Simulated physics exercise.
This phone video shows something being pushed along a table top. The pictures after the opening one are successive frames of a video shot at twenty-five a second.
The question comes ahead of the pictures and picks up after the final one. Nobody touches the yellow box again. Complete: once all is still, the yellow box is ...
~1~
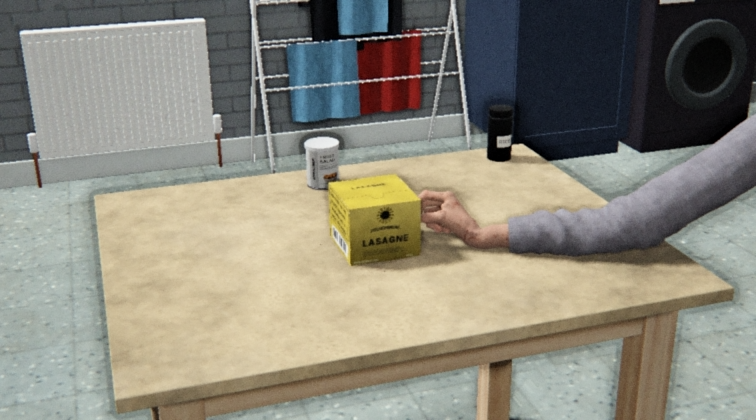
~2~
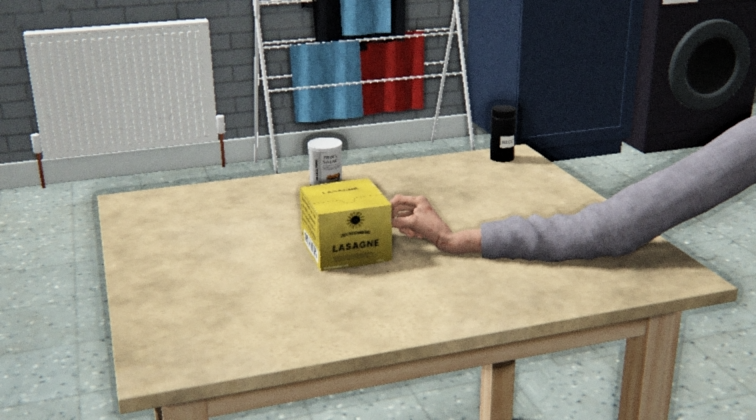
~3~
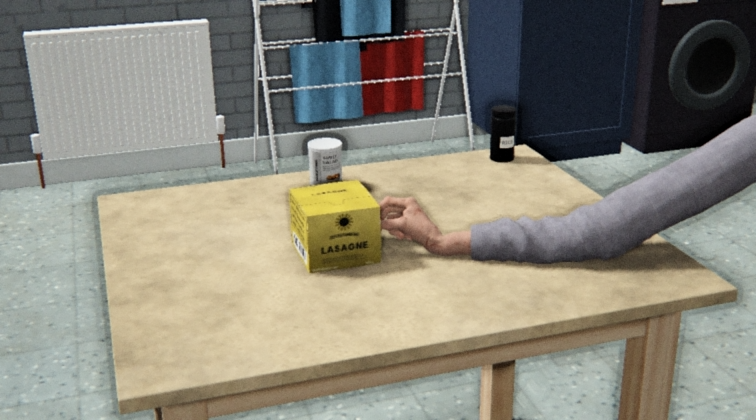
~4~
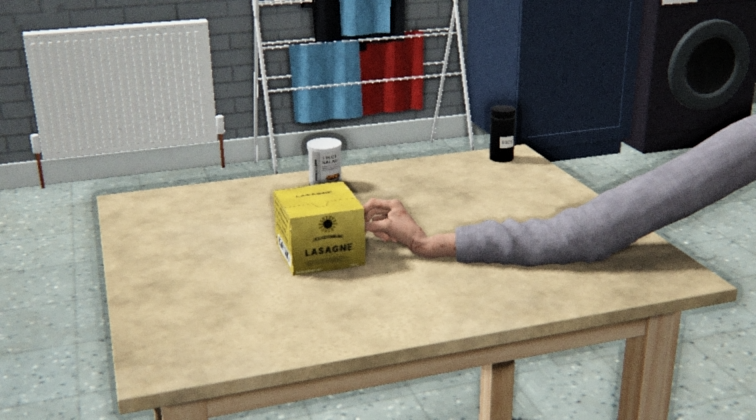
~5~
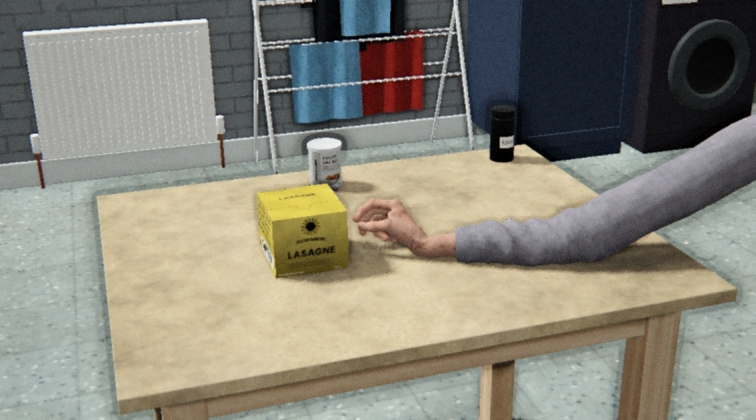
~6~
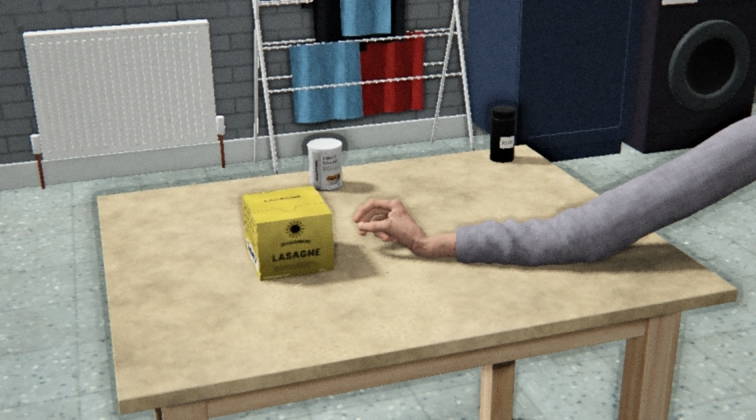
On the table.
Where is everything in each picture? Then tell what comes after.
Under the hand; yellow box (374, 219), in the first picture.
Under the hand; yellow box (345, 223), in the second picture.
Under the hand; yellow box (335, 225), in the third picture.
Yellow box (319, 227), in the fourth picture.
Yellow box (302, 230) shifted a little, in the fifth picture.
Yellow box (287, 232) shifted a little, in the sixth picture.
Then, 0.10 s on from there, yellow box shifted about its own width near (257, 236).
Then, 0.20 s on from there, yellow box shifted about its own width near (238, 239).
In the end, moved from the start, yellow box. At the end, from the last picture's camera, yellow box near (230, 240).
